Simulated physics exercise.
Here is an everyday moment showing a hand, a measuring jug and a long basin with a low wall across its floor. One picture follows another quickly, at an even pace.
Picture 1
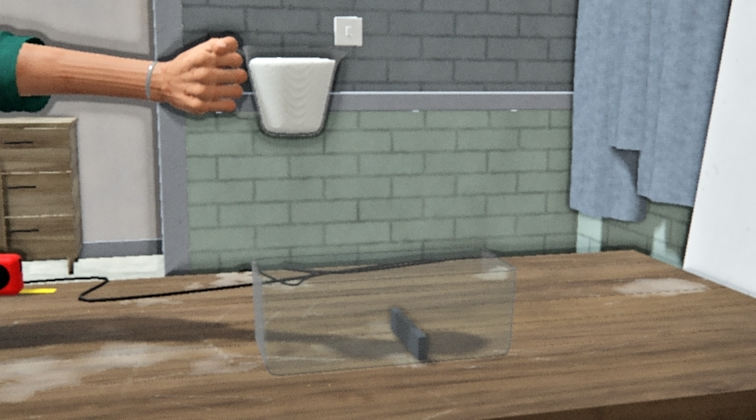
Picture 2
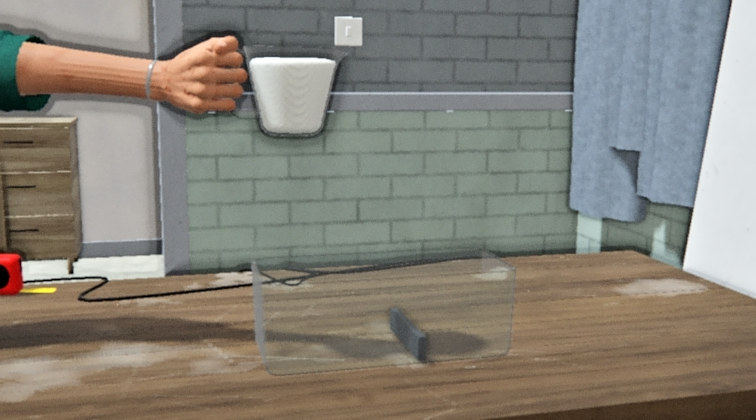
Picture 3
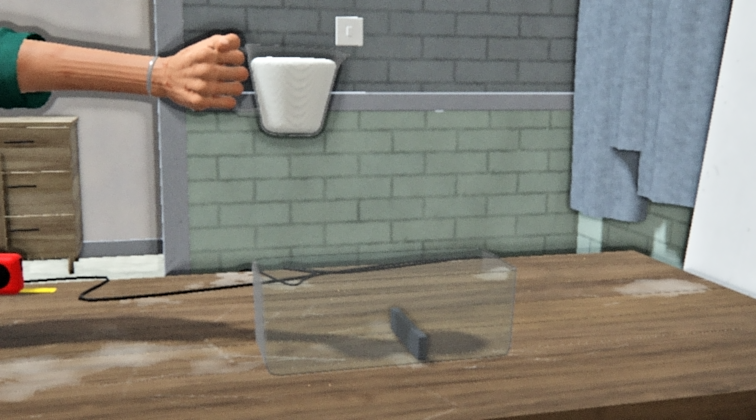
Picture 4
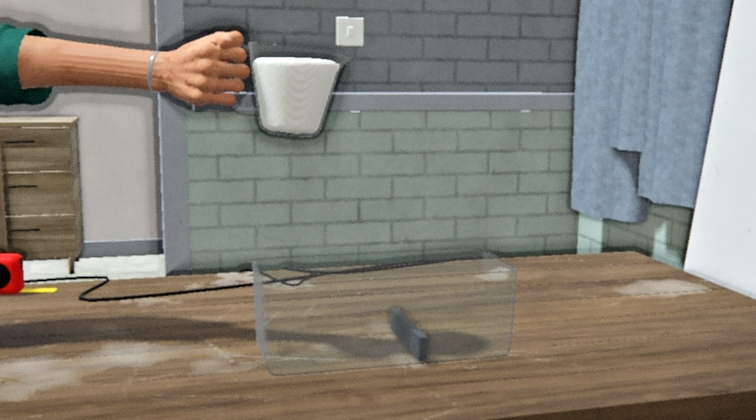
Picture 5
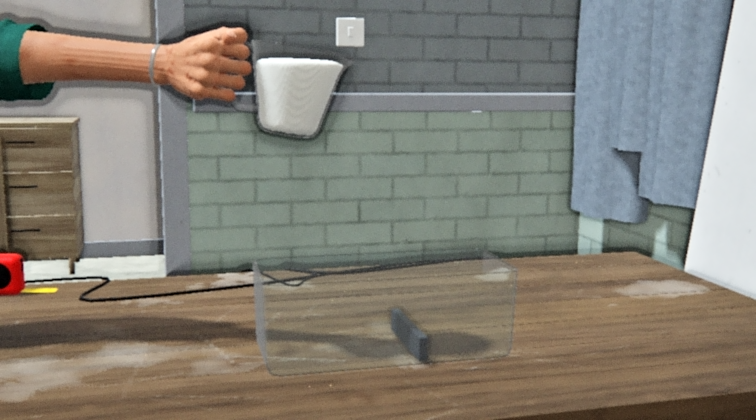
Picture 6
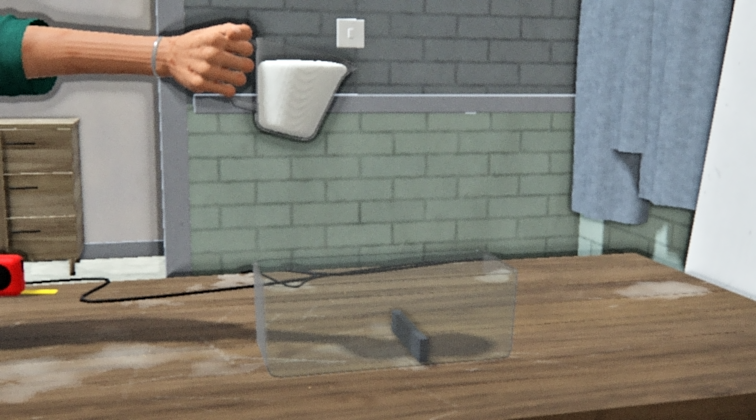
A hand holds a white jug above a clear basin and slowly tilts it rightward.
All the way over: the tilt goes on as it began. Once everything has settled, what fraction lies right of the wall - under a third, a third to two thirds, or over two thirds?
Middle band.
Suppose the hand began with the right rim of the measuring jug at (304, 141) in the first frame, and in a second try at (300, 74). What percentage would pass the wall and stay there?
10 and 10 in a hundred.
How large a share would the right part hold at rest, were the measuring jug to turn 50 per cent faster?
Roughly 45 percent.
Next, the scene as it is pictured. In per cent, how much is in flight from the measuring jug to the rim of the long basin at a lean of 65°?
Some 30 per cent, I'd say.
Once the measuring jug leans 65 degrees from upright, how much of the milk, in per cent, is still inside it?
Some 65 per cent has not yet come out.
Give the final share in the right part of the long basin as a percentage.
I'd say close to 60 per cent.
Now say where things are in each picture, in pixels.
Tilt 0°; pouring edge (347, 50); surface from (249, 61) to (333, 62); the long basin's rim runs from (257, 273) to (498, 259); the wall's top is at (408, 323), in the first picture.
Tilt 1°; pouring edge (348, 51); surface from (250, 61) to (333, 63), in the second picture.
Tilt 2°; pouring edge (350, 53); surface from (251, 61) to (334, 63), in the third picture.
Tilt 5°; pouring edge (352, 56); surface from (253, 60) to (338, 64), in the fourth picture.
Tilt 9°; pouring edge (354, 60); surface from (257, 61) to (341, 65), in the fifth picture.
Tilt 14°; pouring edge (357, 67); surface from (258, 65) to (346, 67), in the sixth picture.
A moment on, the measuring jug is tipped part way and 66 per cent is still to pour, 1 is left of the wall and 5 right of it.
Next, the measuring jug is tipped on its side and 13 per cent is still to pour, 12 is left of the wall and 47 right of it.
Then the measuring jug is tipped right over and 0 per cent is still to pour, 39 is left of the wall and 58 right of it.
Later the measuring jug is tipped right over and 0 per cent is still to pour, 39 is left of the wall and 58 right of it.
Finally, 39 per cent lies left of the wall, 58 right of it and 2 outside.
